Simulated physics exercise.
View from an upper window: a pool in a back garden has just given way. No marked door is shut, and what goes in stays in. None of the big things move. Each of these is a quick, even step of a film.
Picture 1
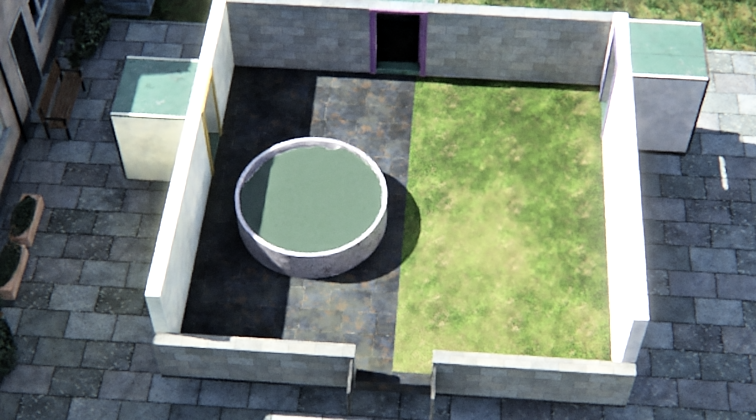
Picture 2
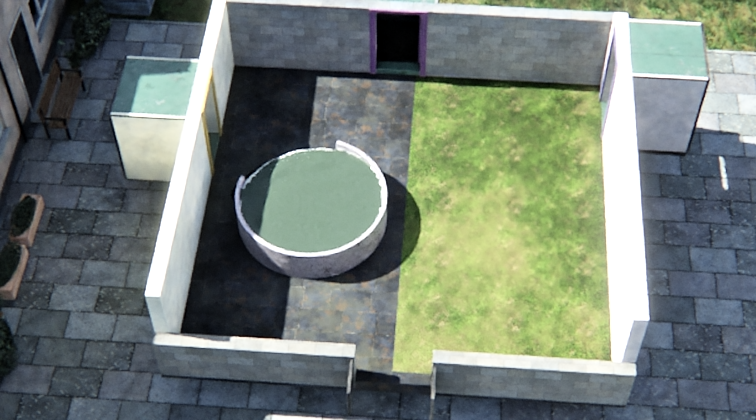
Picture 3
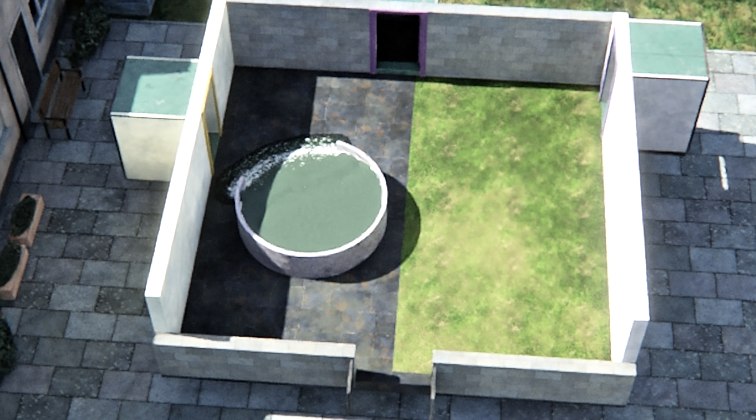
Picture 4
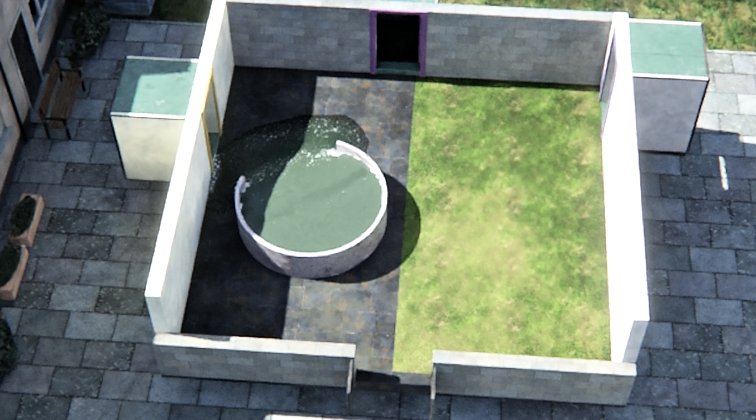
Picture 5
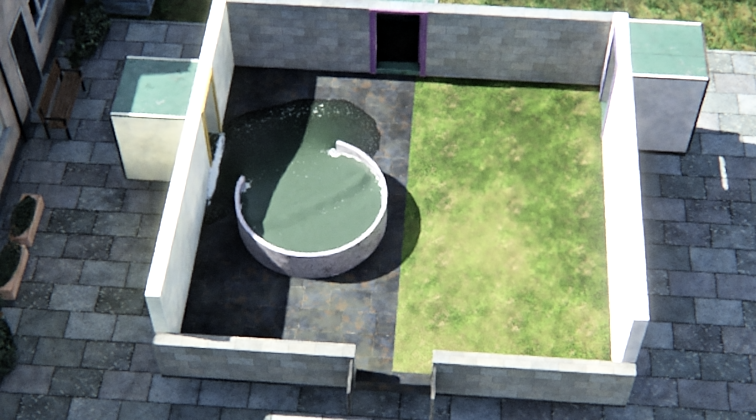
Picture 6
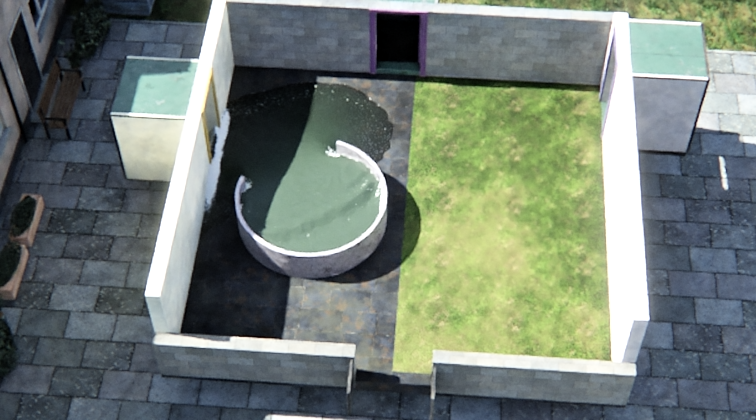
A round pool in a walled garden breaks open and water spreads out behind it.
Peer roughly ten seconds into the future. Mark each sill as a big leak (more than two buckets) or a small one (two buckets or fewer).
Purple door: Small; yellow door: Big; blue door: Big.
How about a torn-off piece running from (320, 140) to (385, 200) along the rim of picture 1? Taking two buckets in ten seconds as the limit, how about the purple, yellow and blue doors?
In order, purple door overshoots the limit, yellow door remains short of it, blue door overshoots the limit.
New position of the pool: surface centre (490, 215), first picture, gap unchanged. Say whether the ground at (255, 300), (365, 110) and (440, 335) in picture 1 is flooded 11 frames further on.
In order, the three spots end up untouched, waterlogged and untouched.
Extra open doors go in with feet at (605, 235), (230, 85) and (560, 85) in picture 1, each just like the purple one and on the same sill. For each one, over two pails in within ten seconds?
Door one stays inside the limit, door two breaks the limit, door three stays inside the limit.
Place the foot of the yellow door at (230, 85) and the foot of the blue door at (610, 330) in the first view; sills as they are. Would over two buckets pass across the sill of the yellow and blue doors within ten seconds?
Well, going one at a time, the yellow one breaks the limit while the blue one comes in under it.
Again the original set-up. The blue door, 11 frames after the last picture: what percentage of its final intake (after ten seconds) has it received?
Near 0 per cent, give or take.
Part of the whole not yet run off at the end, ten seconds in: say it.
Roughly 88 parts in every hundred.
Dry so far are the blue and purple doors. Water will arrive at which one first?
The purple-painted one.
A moment on, water covers 20 % of the floor; the purple door wet at the sill, nothing in, the yellow door over two buckets in, the blue door not reached.
Next, water covers 25 % of the floor; the purple door wet at the sill, nothing in, the yellow door far over two buckets in, the blue door not reached.
Then, water covers 35 % of the floor; the purple door wet at the sill, nothing in, the yellow door far over two buckets in, the blue door not reached.
Later, water covers 65 % of the floor; the purple door under two buckets in, the yellow door far over two buckets in, the blue door under two buckets in.
In the end, water covers 95 % of the floor; the purple door under two buckets in, the yellow door far over two buckets in, the blue door far over two buckets in.
